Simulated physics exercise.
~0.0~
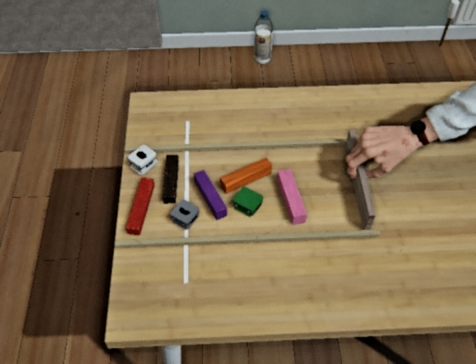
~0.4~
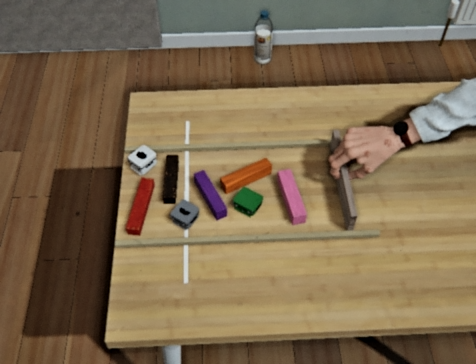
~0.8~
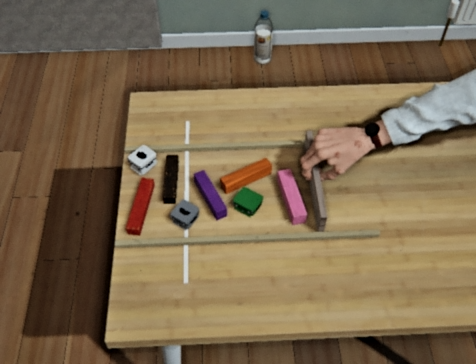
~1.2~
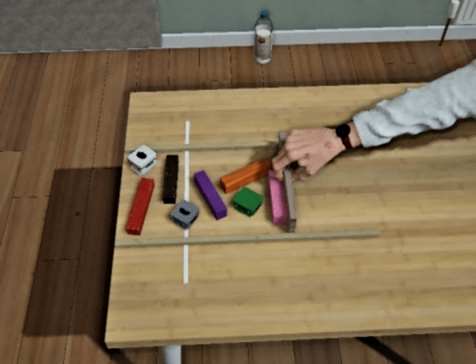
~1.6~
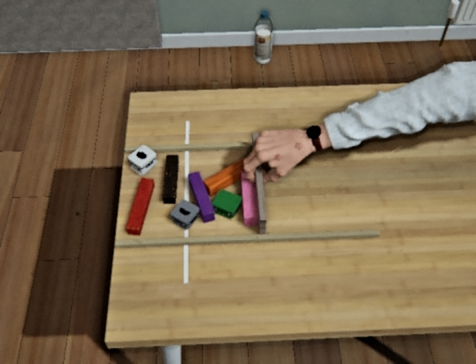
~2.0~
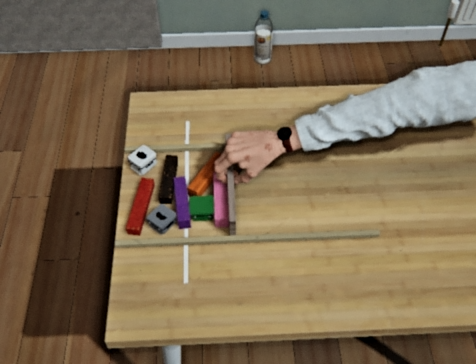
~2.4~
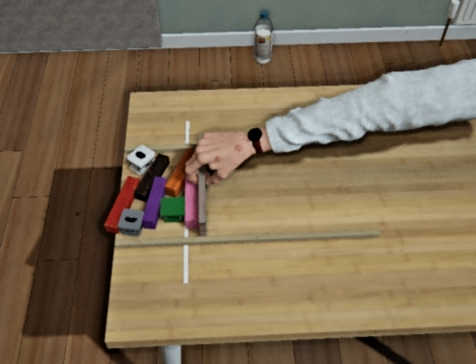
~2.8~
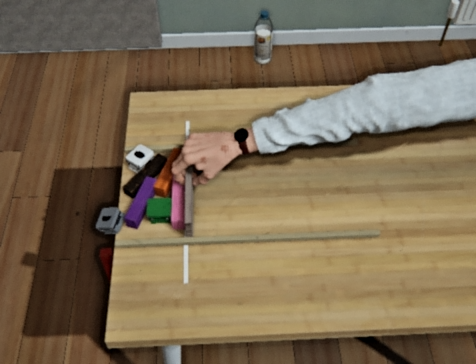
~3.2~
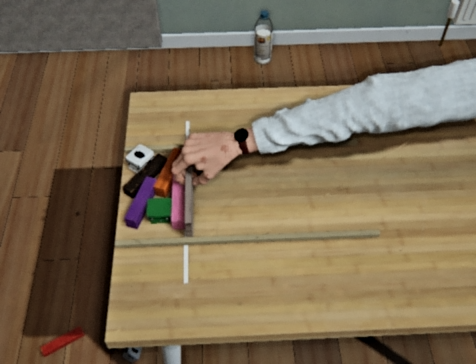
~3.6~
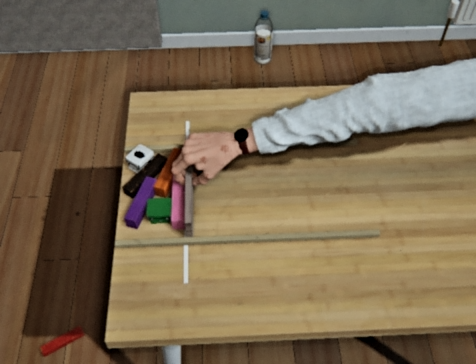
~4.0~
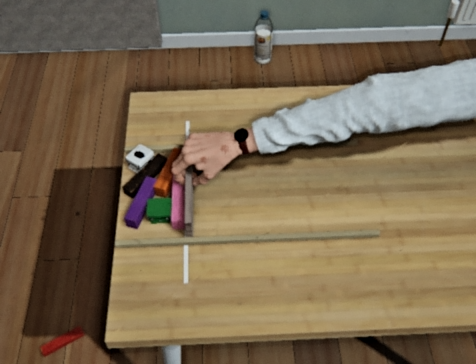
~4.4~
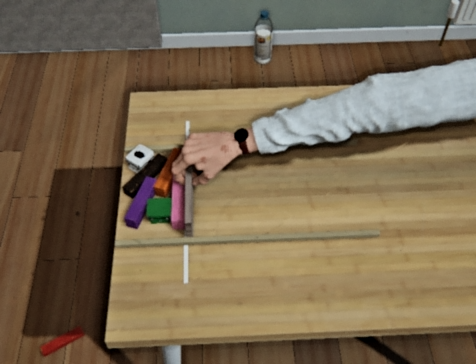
Hand sliding an upright board left along a table, bunching coloured blocks until red and grey ones drop off the edge.
